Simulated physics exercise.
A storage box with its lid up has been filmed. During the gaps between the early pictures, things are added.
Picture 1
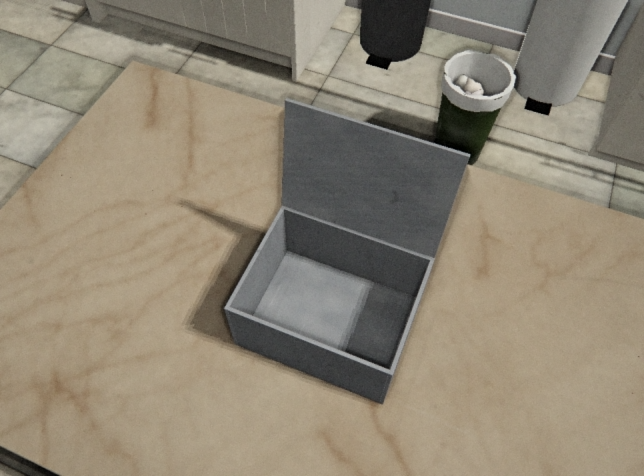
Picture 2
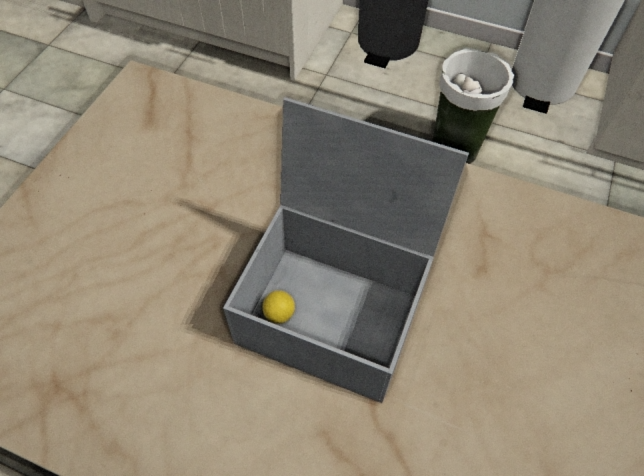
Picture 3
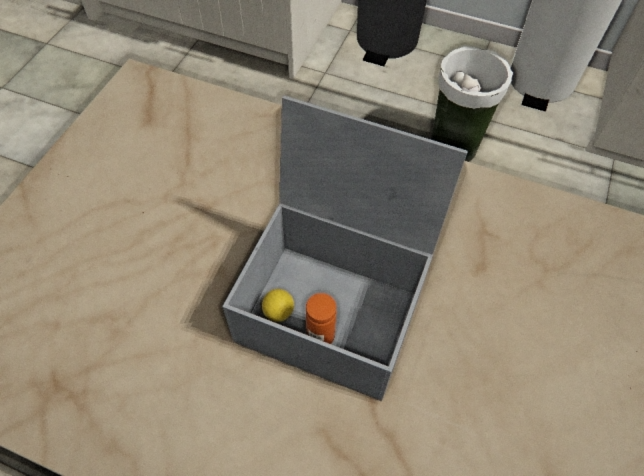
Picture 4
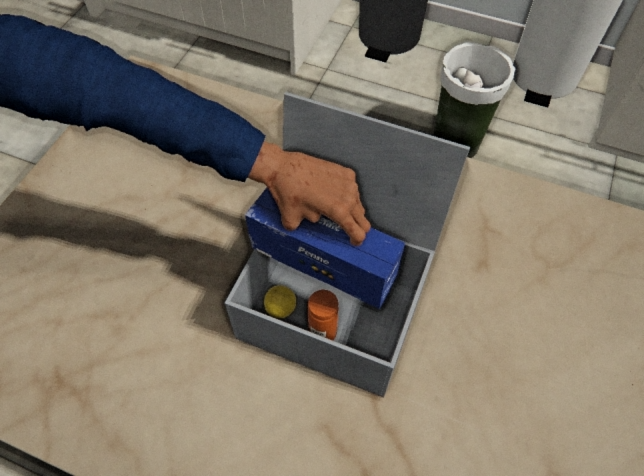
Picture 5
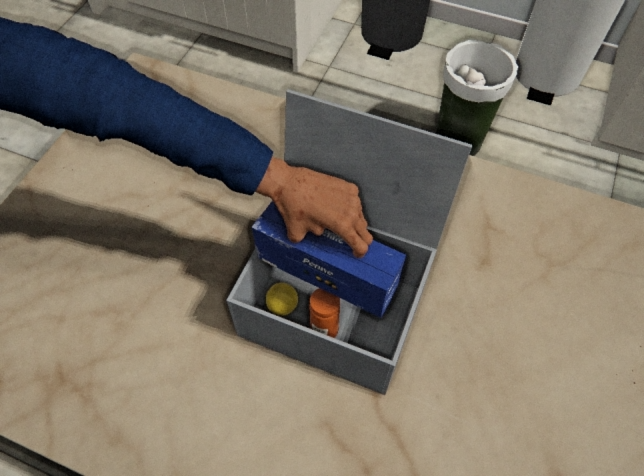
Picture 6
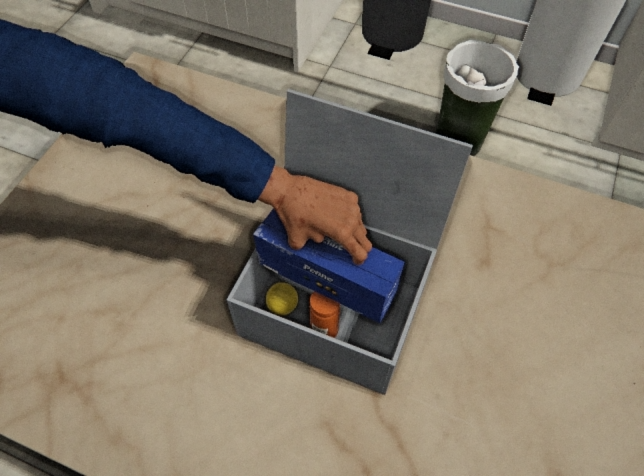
The clip opens on an empty grey box with its lid up on a marble-patterned surface. A yellow lemon appears inside at the left, then an orange container beside it. A hand in a blue sleeve then holds a blue carton behind them, lowering it slightly into the box.
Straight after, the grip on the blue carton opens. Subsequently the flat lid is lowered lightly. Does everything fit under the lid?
I'd say the lid ends up closed there.
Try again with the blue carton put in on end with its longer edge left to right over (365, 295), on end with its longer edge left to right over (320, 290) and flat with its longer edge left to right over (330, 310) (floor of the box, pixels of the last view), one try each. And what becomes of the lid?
So: First open, second open, third shut tight.
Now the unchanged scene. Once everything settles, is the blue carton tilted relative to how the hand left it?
At the finish it goes crooked.
Then, 0.40 s after the last picture, blue carton on its side near (345, 284); yellow lemon rolled a little.
Then, 1.50 s after the last picture, lid 66° above the rim; blue carton on its side near (347, 285); yellow lemon rolled a little.
Then, 2.10 s after the last picture, lid 23° above the rim; blue carton on its side near (347, 285); yellow lemon rolled a little.
At rest, lid shut; tipped over in the box, blue carton; the other 2 in place. Seen from the same camera at the end, blue carton near (347, 285).
